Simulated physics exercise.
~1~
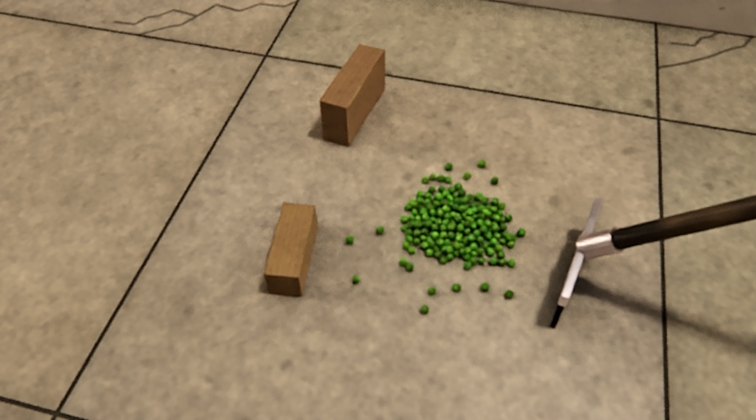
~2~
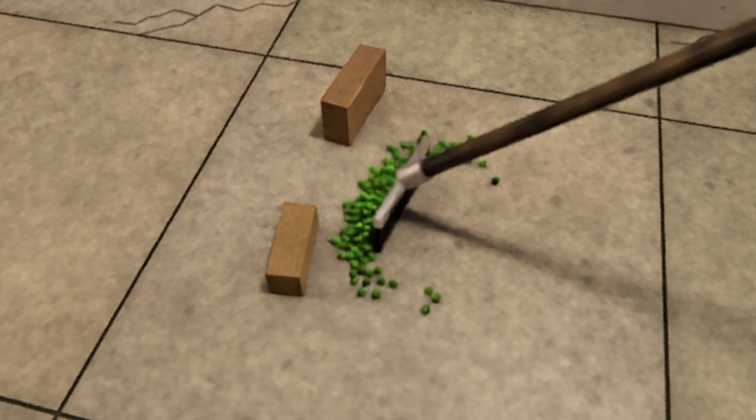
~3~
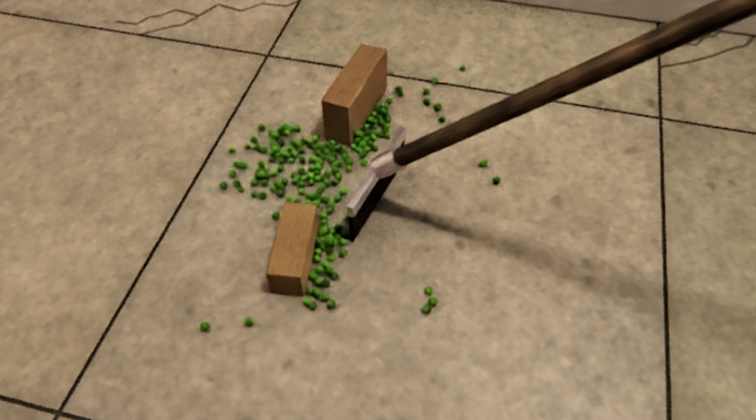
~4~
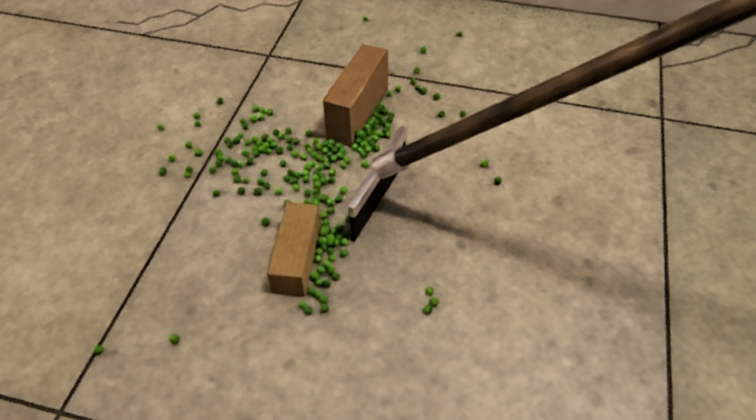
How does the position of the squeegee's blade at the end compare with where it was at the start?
At the start the blade was off to the right of the pile of peas. By the end it was farther left and a little higher in view, resting just to the right of the gap between the two wooden blocks.
On a tiled floor, a long-handled squeegee swept a pile of green peas left toward two wooden blocks and stopped just short of them. Many peas spilled through the gap and scattered beyond, while others stayed bunched against the blocks.
